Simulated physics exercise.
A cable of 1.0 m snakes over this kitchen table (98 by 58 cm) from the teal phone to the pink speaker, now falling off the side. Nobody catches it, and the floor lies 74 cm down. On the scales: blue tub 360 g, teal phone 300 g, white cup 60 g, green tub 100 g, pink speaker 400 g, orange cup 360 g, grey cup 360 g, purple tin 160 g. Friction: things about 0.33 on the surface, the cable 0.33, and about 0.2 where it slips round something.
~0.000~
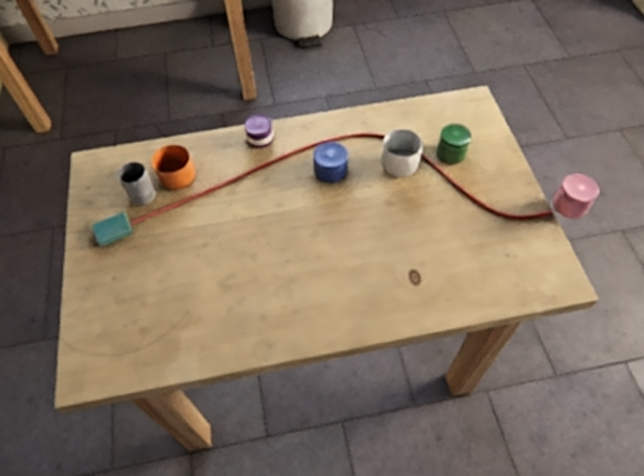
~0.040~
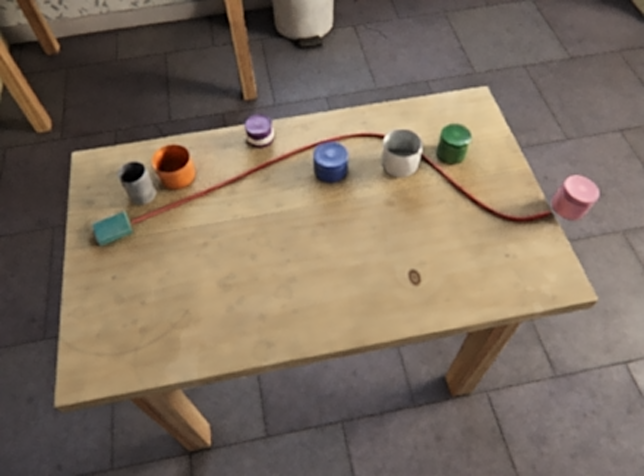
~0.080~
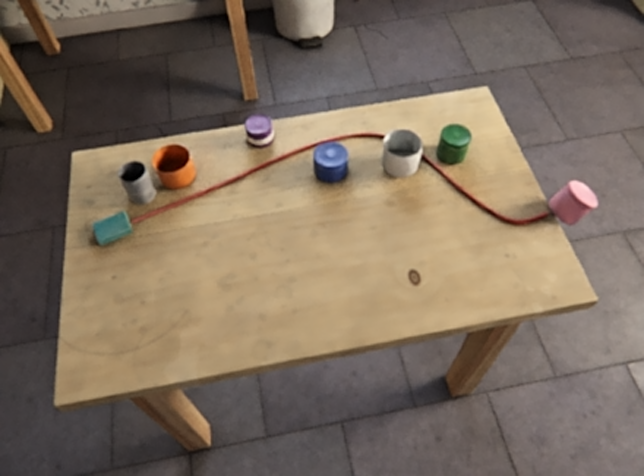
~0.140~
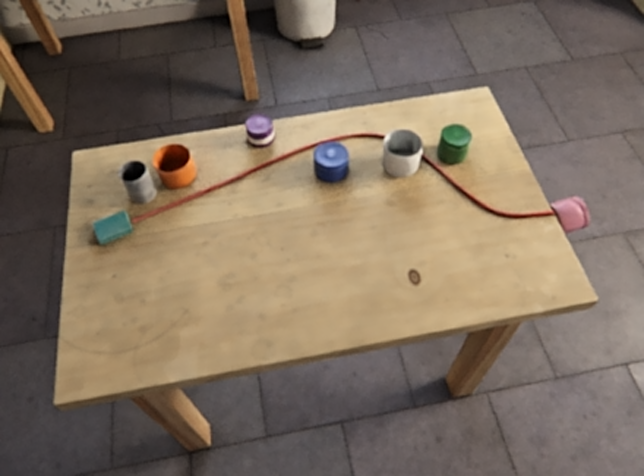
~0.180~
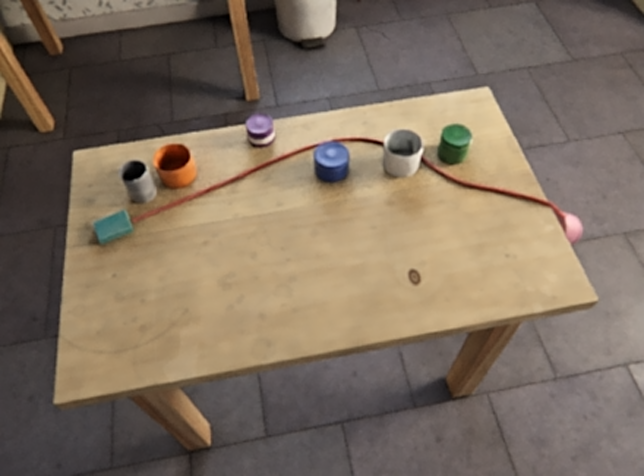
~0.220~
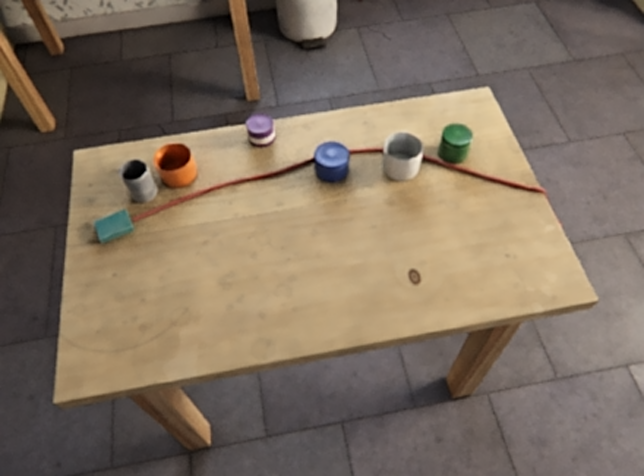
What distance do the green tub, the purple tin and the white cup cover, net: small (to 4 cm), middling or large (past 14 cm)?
Result: Green tub moves a moderate way, purple tin stays in the low band, white cup reaches the top band.
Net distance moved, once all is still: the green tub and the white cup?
Green tub 8 cm, white cup 30 cm.
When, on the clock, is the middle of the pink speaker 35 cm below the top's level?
That is: 0.48 s.
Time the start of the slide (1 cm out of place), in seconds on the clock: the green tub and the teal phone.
About: Green tub 0.80 s, teal phone 0.26 s.
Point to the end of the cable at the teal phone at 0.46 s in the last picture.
Around (208, 198).
By 0.5 s, the cable's tail end at (208, 198); white cup 23 cm off its start, pink speaker over the edge, teal phone 16 cm off its start.
By 0.7 s, the cable's tail end at (302, 170); white cup 28 cm off its start, teal phone 37 cm off its start, pink speaker over the edge.
By 1.0 s, the cable's tail end at (370, 156); white cup 28 cm off its start at (396, 257), green tub 8 cm off its start at (451, 106), teal phone 53 cm off its start at (355, 147).
By 1.2 s, the cable's tail end at (388, 150); white cup 28 cm off its start, green tub 9 cm off its start, teal phone 58 cm off its start.
By 2.4 s, the cable's tail end at (388, 150); white cup 28 cm off its start at (397, 257), green tub 9 cm off its start at (451, 105), purple tin 0 cm off its start at (260, 123), teal phone 58 cm off its start at (373, 140).
